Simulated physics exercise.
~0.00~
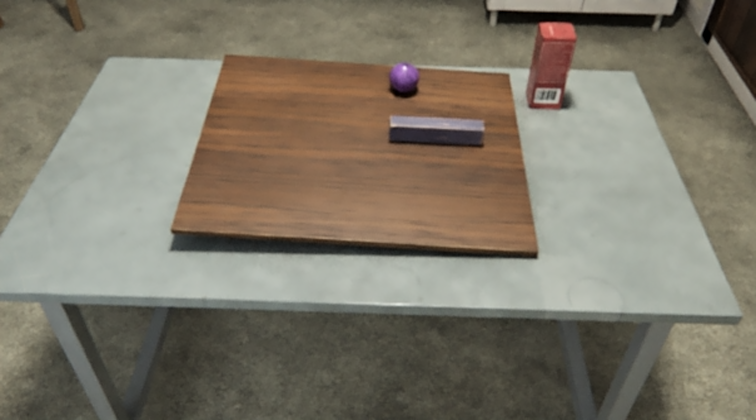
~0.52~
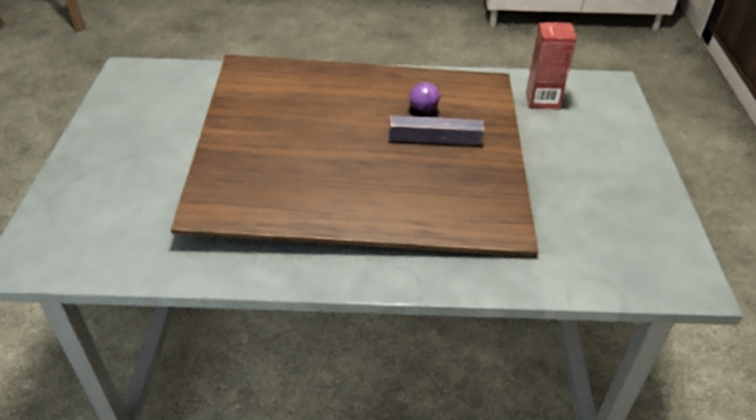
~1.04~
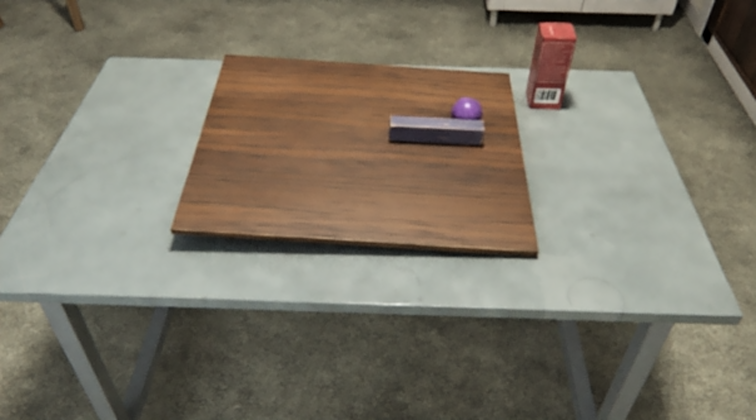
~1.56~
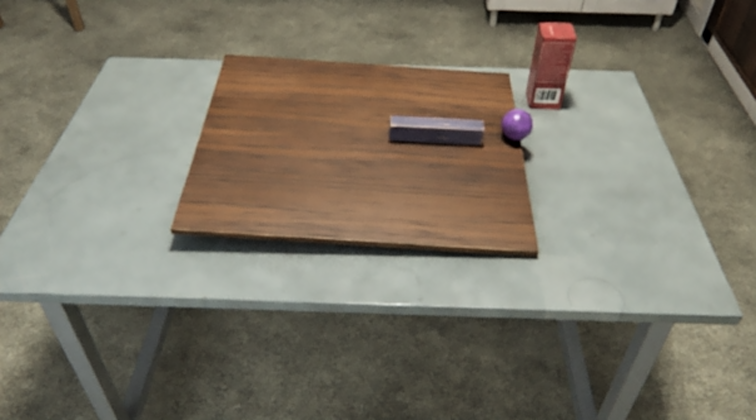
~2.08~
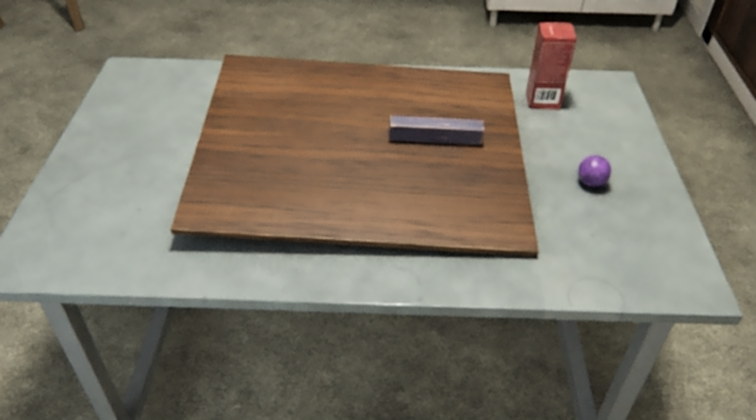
At the start, a small round purple onion sits near the far edge of a dark wooden board on a pale table, with a dark bar lying on the board and a red carton standing beyond its right edge. The onion moves right and toward the viewer, coming up behind the bar. It travels along behind the bar to its right end, then passes it and reaches the board's right edge. It goes over that edge and ends on the tabletop to the right of the board, while the bar and carton stay in place.
